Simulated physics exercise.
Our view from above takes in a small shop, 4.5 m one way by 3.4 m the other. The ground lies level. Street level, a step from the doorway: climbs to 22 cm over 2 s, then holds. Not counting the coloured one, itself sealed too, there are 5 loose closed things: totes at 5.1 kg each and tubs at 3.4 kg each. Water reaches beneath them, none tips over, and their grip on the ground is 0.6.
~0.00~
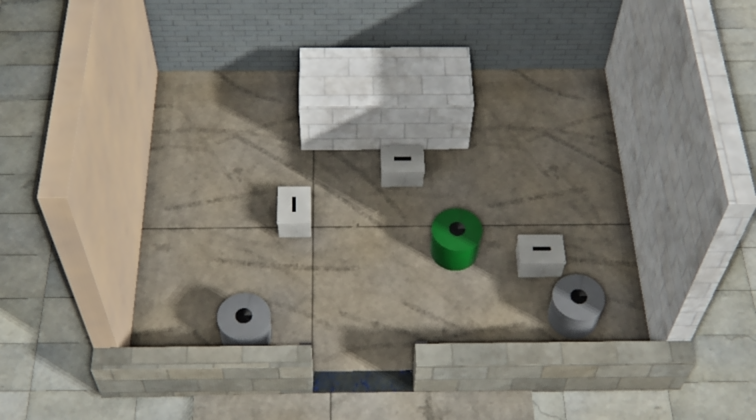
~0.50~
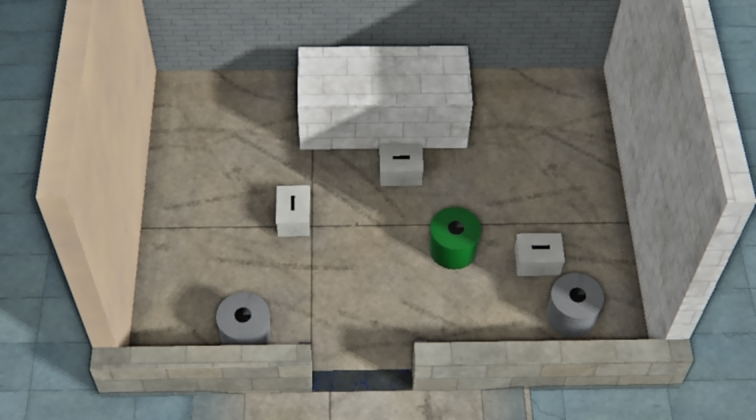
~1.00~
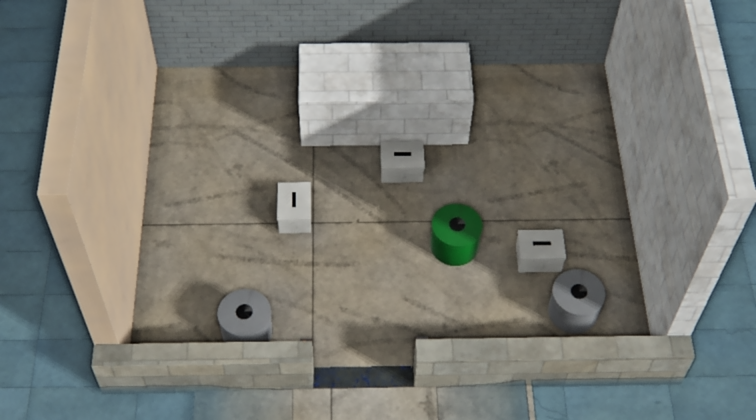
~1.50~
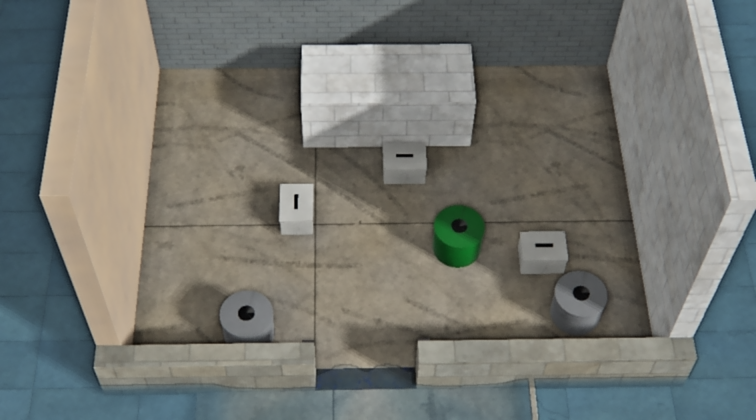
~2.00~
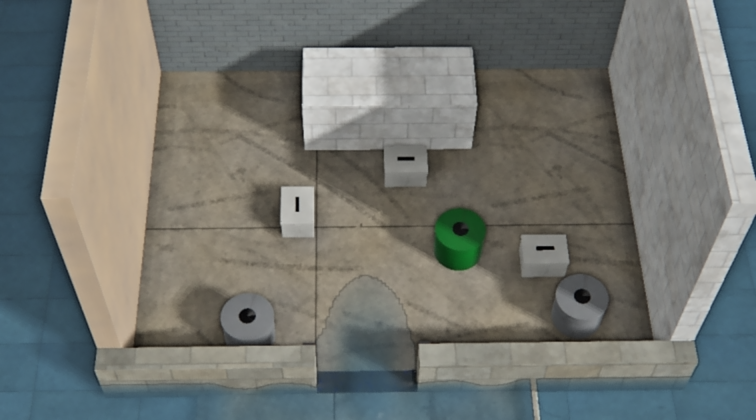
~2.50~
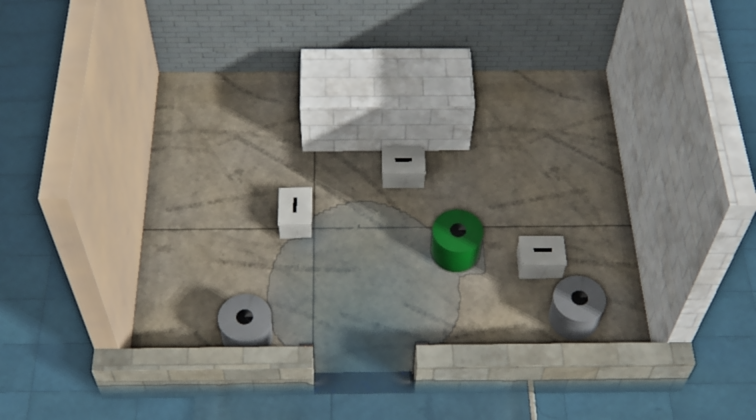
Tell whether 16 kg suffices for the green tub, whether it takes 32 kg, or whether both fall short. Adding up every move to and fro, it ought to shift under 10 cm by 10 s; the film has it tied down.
16 kg suffices.
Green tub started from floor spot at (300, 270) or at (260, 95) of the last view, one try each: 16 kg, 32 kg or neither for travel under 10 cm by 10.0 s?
The first try gives success with heavier only; the second gives success with heavier only.
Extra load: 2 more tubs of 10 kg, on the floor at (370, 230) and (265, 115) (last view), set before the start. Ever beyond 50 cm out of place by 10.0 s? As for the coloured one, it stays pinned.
Above the mark, then below the mark.
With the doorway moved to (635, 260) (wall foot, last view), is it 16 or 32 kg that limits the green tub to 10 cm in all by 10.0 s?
Answer: Only the upper mass works.
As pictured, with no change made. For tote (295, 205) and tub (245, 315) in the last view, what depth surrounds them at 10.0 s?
I'd put it at 9 cm and 3 cm respectively.
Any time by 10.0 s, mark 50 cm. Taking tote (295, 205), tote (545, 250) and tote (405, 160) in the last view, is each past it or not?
Results in sequence: Threshold exceeded; threshold not reached; threshold exceeded.
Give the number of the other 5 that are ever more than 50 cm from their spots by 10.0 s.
That comes to 4.
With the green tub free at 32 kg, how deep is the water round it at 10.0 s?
About 6 cm.
After 3.5 s the green tub would be 0 cm from its start with 16 kg and 0 cm from its start with 32 kg; 5 cm of water round it then.
After 4.5 s the green tub would be 0 cm from its start with 16 kg and 0 cm from its start with 32 kg; 4 cm of water round it then.
After 7.0 s the green tub would be 0 cm from its start with 16 kg and 0 cm from its start with 32 kg; 5 cm of water round it then.
After 10.0 s the green tub would be 0 cm from its start with 16 kg and 0 cm from its start with 32 kg; 6 cm of water round it then.
